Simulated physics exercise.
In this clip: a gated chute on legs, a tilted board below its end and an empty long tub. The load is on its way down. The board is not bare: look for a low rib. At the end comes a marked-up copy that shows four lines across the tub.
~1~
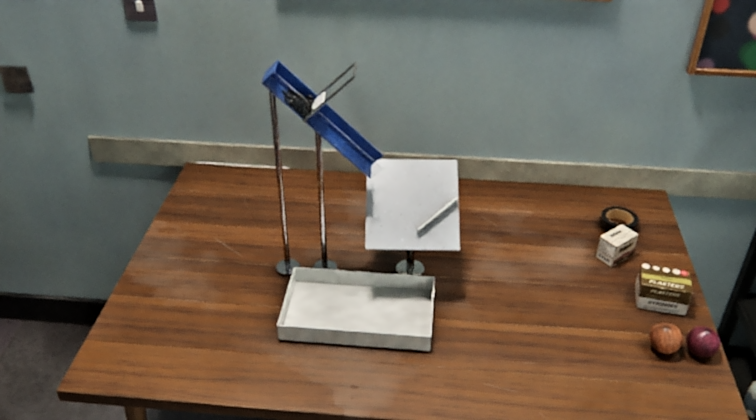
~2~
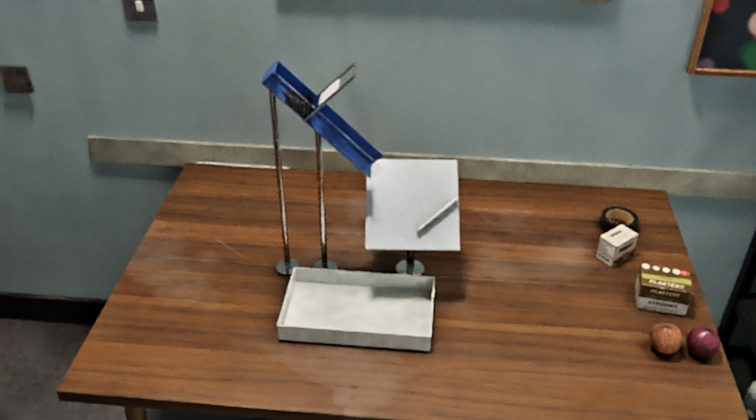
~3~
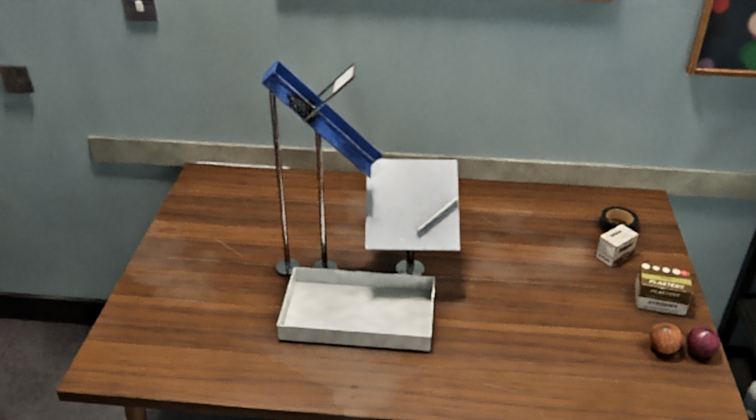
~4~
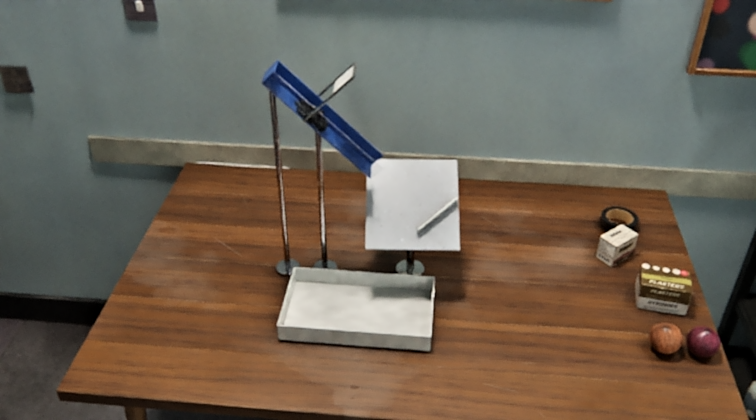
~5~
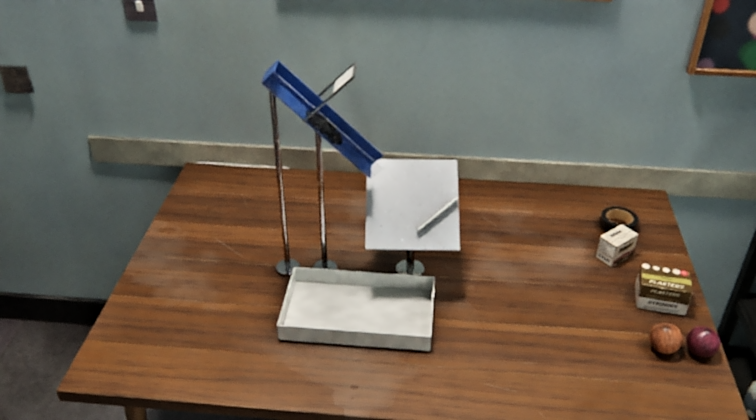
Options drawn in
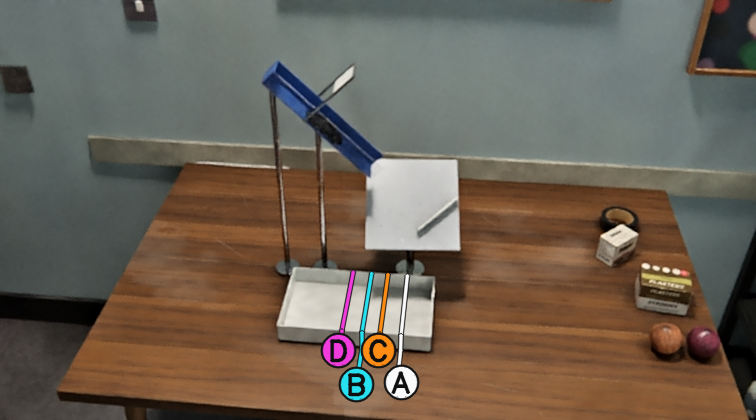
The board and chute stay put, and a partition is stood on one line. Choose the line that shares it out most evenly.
The answer is line A.
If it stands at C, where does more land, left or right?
More lands on the right.
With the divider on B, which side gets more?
The right side.
On the marked copy, line A crosses the front rim at (401, 334); line B crosses the front rim at (362, 331); line C crosses the front rim at (379, 333); line D crosses the front rim at (341, 330).
With A, of what is caught, about a third on the left of the divider, about two thirds on the right.
With B, of what is caught, none on the left of the divider, all on the right.
With C, of what is caught, a stray few on the left of the divider, nearly all on the right.
With D, of what is caught, none on the left of the divider, all on the right.
